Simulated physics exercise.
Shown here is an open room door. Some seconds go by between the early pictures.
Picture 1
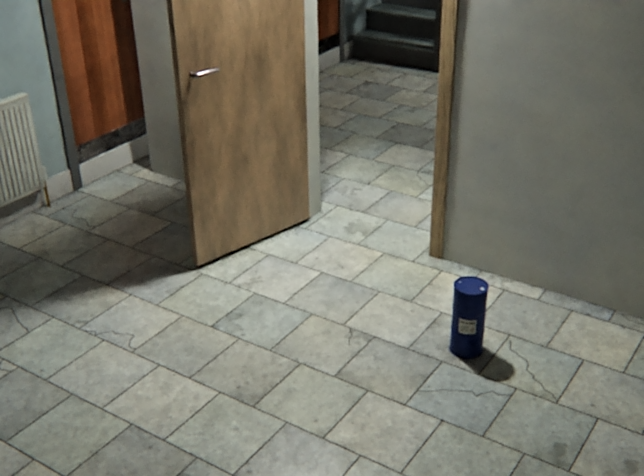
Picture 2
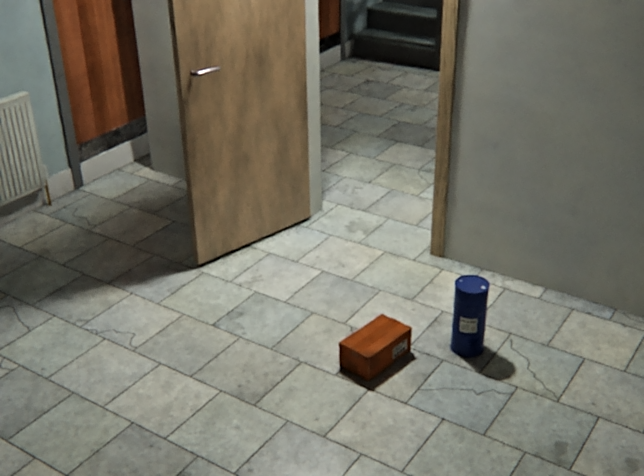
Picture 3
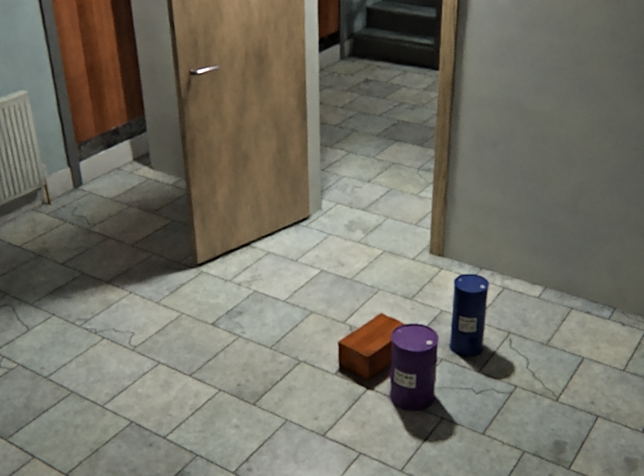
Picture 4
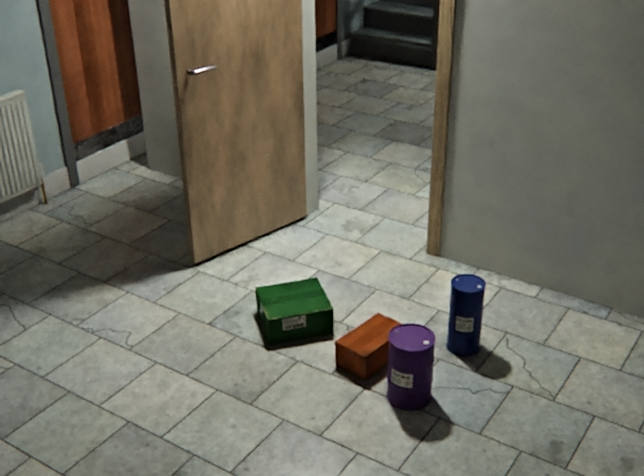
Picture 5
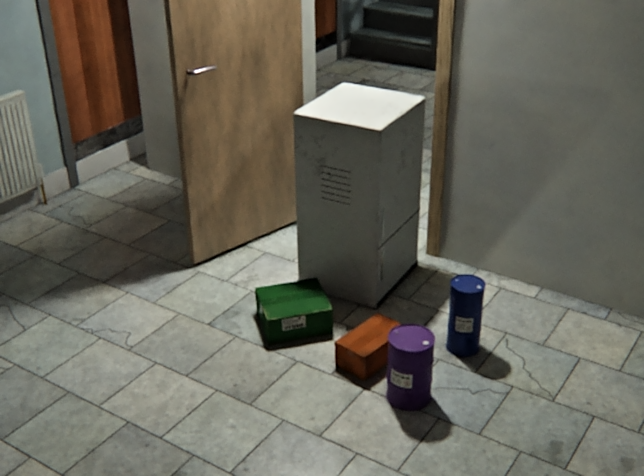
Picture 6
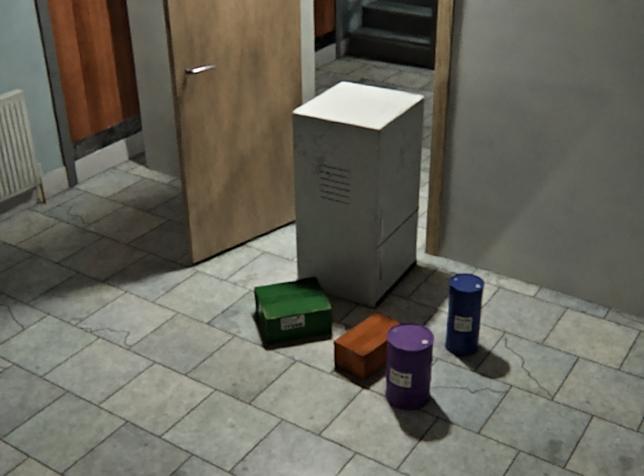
Orange and green boxes, a purple canister and a white cabinet appear beside a blue canister.
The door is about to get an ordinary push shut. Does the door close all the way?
No.
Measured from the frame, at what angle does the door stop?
It comes to about 60°.
Then, 0.40 s on from there, door at 95°.
Then, 0.60 s on from there, door at 85°.
Then, 0.80 s on from there, door at 73°.
Then, 1.00 s on from there, door at 61°.
In the end, door at 59°; all 5 unmoved. At the end, from the last picture's camera, white appliance near (359, 194).
